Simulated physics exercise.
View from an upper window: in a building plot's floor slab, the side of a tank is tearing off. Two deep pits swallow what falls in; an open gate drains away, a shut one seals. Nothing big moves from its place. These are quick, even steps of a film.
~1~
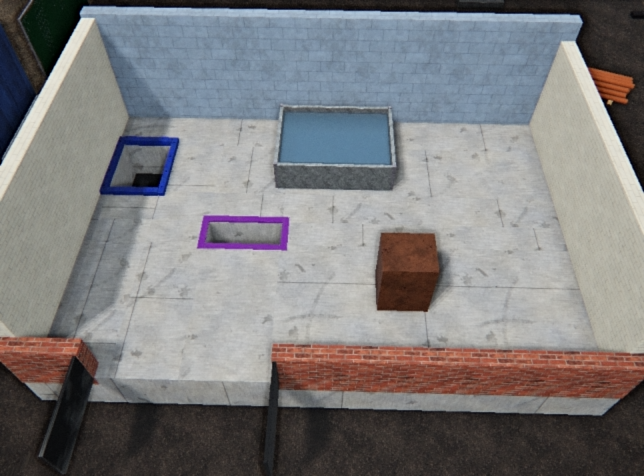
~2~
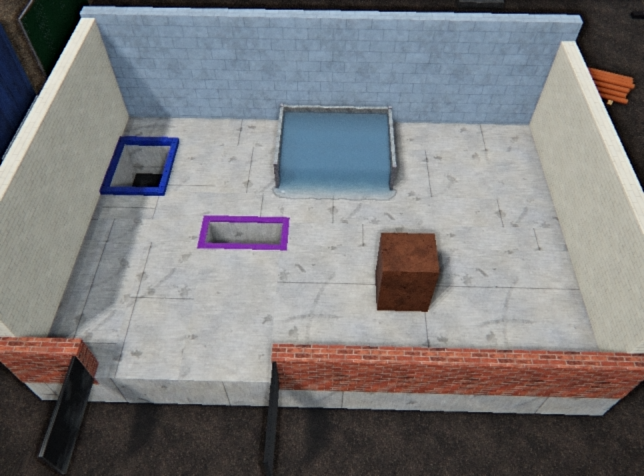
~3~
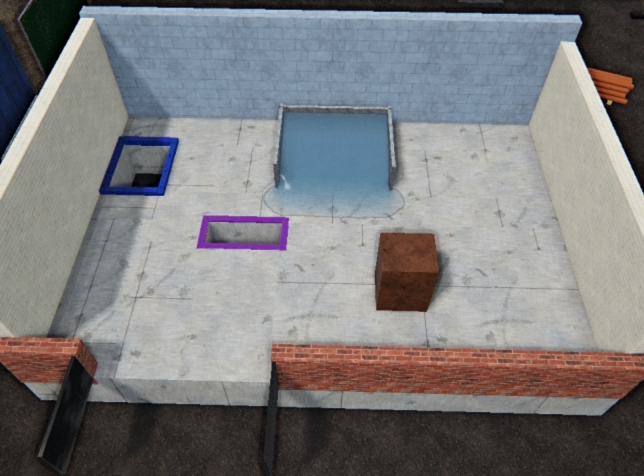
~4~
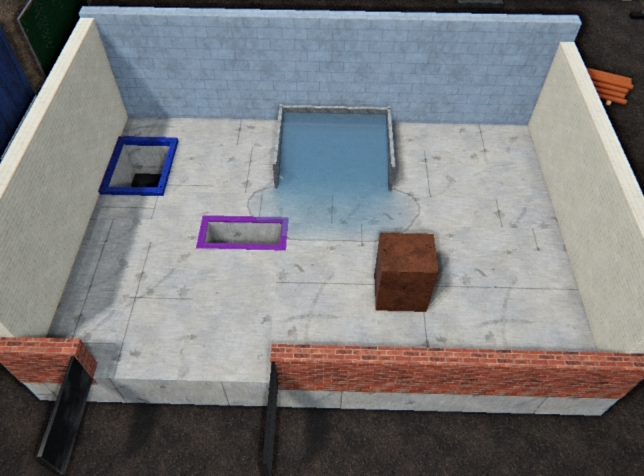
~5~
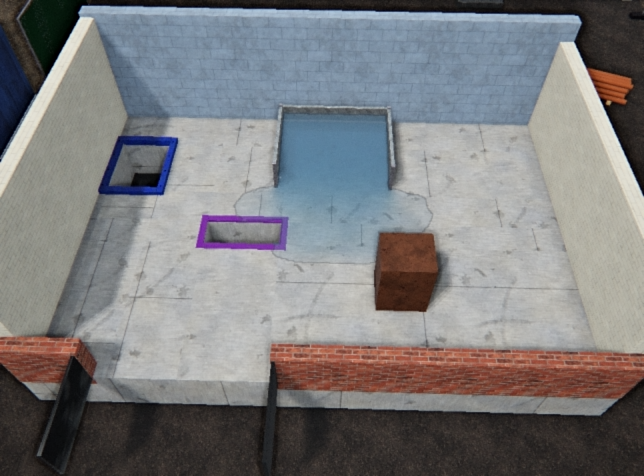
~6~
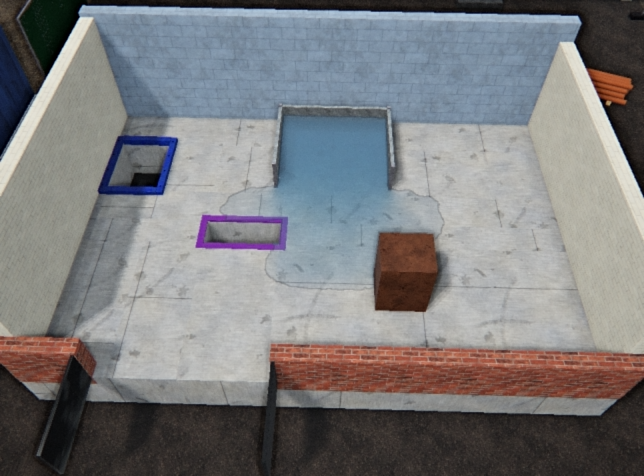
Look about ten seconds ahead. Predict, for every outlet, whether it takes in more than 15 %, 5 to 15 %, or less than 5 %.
Gate: Upwards of fifteen per cent; blue pit: Short of a twentieth; purple pit: Upwards of fifteen per cent.
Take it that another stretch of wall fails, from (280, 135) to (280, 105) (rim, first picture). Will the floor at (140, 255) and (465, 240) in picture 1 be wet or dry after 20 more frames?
In turn: Awash, not flooded.
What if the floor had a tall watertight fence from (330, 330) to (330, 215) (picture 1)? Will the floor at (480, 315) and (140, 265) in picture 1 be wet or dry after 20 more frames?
Swamped, then spared.
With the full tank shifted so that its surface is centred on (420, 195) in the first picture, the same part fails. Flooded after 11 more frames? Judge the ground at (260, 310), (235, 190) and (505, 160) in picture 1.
Looking at all three, I'd call them swamped, bone dry, bone dry.
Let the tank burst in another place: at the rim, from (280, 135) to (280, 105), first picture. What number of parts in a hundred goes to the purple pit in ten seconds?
I'd estimate the purple pit takes around 10 percent.
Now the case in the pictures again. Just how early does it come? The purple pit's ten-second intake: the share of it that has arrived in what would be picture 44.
Around 90 percent.
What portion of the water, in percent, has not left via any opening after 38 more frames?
Roughly 70 per cent.
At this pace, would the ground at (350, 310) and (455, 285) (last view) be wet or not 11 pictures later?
In that order, the first is submerged and the second submerged.
A moment on, water covers 25 % of the floor; the gate 0 %, the blue pit 0 %, the purple pit 5 %.
Next, water covers 35 % of the floor; the gate 2 %, the blue pit 0 %, the purple pit 10 %.
Then, water covers 45 % of the floor; the gate 9 %, the blue pit 0 %, the purple pit 13 %.
Later, water covers 60 % of the floor; the gate 15 %, the blue pit 0 %, the purple pit 16 %.
In the end, water covers 80 % of the floor; the gate 19 %, the blue pit 0 %, the purple pit 17 %.
